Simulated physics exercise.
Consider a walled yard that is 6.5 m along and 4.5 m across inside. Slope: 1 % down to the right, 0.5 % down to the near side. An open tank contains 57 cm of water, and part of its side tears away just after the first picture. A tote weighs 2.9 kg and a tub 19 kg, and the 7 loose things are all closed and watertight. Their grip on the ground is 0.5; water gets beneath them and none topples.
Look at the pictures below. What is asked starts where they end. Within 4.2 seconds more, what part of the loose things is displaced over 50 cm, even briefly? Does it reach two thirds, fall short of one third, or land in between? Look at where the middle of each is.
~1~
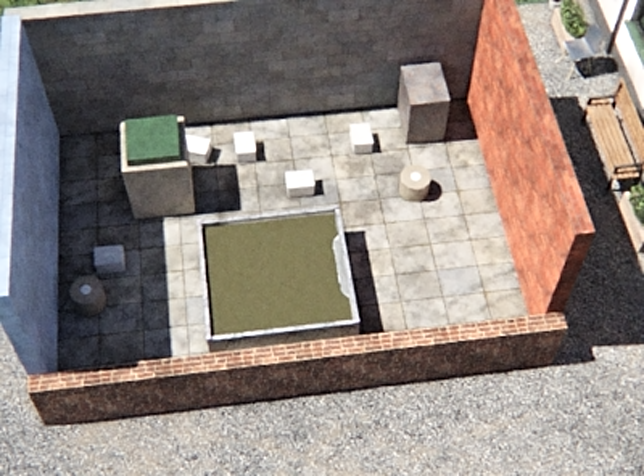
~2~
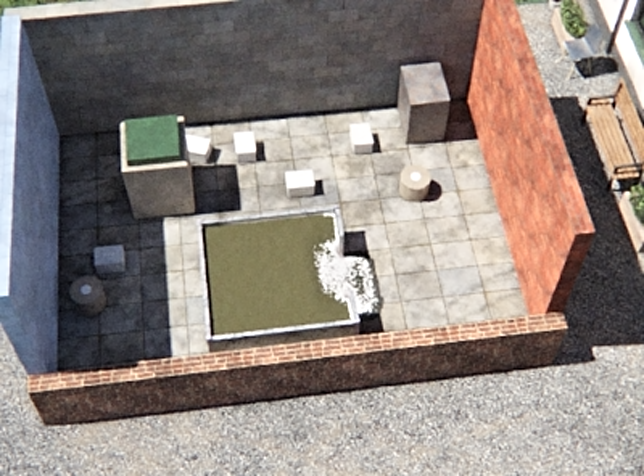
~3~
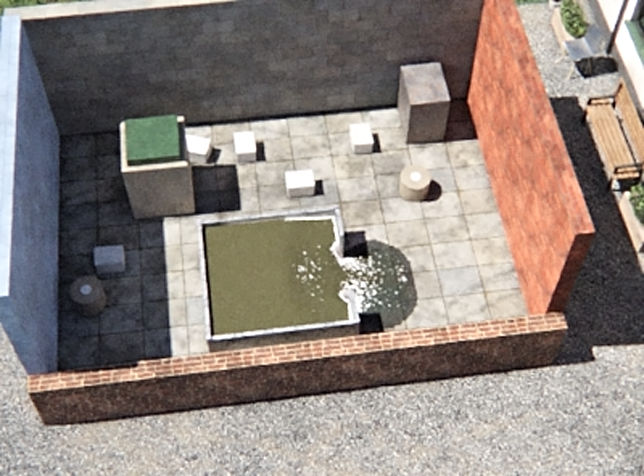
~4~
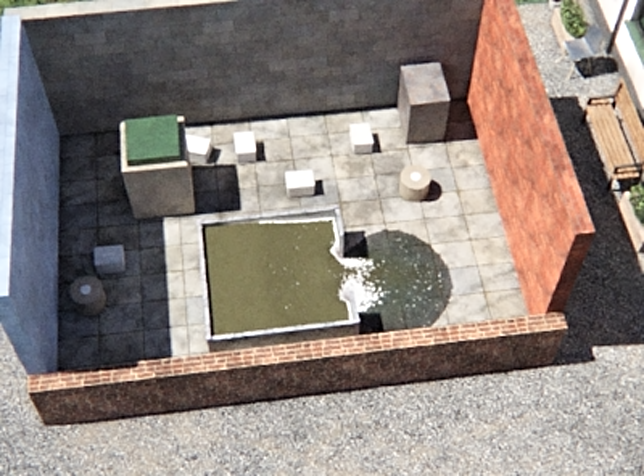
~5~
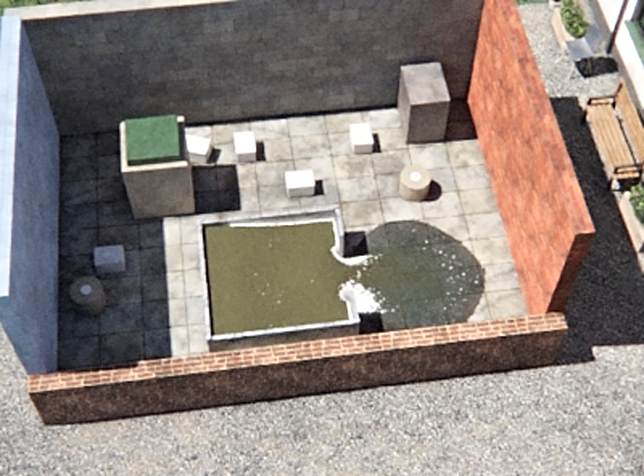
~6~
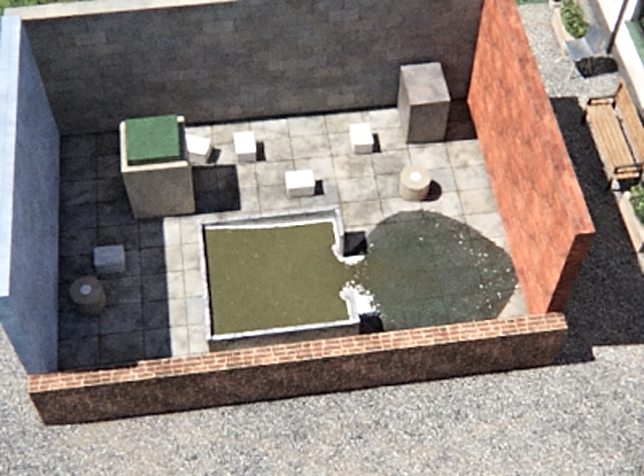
It falls short of one third.
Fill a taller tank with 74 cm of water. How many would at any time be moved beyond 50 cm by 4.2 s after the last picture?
The count would be 4.
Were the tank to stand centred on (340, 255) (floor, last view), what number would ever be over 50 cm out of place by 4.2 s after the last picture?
Count: 2.
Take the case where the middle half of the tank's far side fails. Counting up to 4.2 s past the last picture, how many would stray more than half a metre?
Then it comes to 6.
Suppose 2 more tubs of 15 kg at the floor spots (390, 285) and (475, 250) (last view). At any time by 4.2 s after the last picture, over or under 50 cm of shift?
Taking them in order: Above the mark and above the mark.
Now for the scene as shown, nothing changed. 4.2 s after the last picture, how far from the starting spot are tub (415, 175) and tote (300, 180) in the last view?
Net shifts, in order: 10 cm and 20 cm.
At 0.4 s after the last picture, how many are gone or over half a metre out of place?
By my reckoning, 0.
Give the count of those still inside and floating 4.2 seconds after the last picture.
At that instant the tally stands at 1.
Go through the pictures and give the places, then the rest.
The first picture shows a tote at (361, 134), on the bottom; a tub at (86, 290), on the bottom; water covers 3.3 m2; 0 of 7 have shifted.
The second picture shows a tote at (361, 134), on the bottom; a tub at (86, 290) rests on the ground; water covers 3.8 m2; 0 of 7 have shifted.
The third picture shows a tote at (361, 134) rests on the ground; a tub at (86, 290) rests on the ground; water covers 4.4 m2; 0 of 7 have shifted.
The fourth picture shows a tote at (361, 134), on the bottom; a tub at (86, 290), on the bottom; 5.3 m2 under water; 0 of 7 have shifted.
The fifth picture shows a tote at (361, 134) rests on the ground; a tub at (86, 290), on the bottom; water covers 6.3 m2; 0 of 7 have shifted.
The sixth picture shows a tote at (361, 134) rests on the ground; a tub at (86, 290) rests on the ground; water covers 7.4 m2; 0 of 7 have shifted.
Then, 0.4 s after the last picture 0 of 7 are over 50 cm from their spots; 0 afloat.
Then, 1.5 s after the last picture 0 of 7 are over 50 cm from their spots; 0 afloat.
Then, 2.8 s after the last picture 0 of 7 are over 50 cm from their spots; 0 afloat.
Then, 4.2 s after the last picture 1 of 7 are over 50 cm from their spots, and 1 have been at some point; 1 afloat.
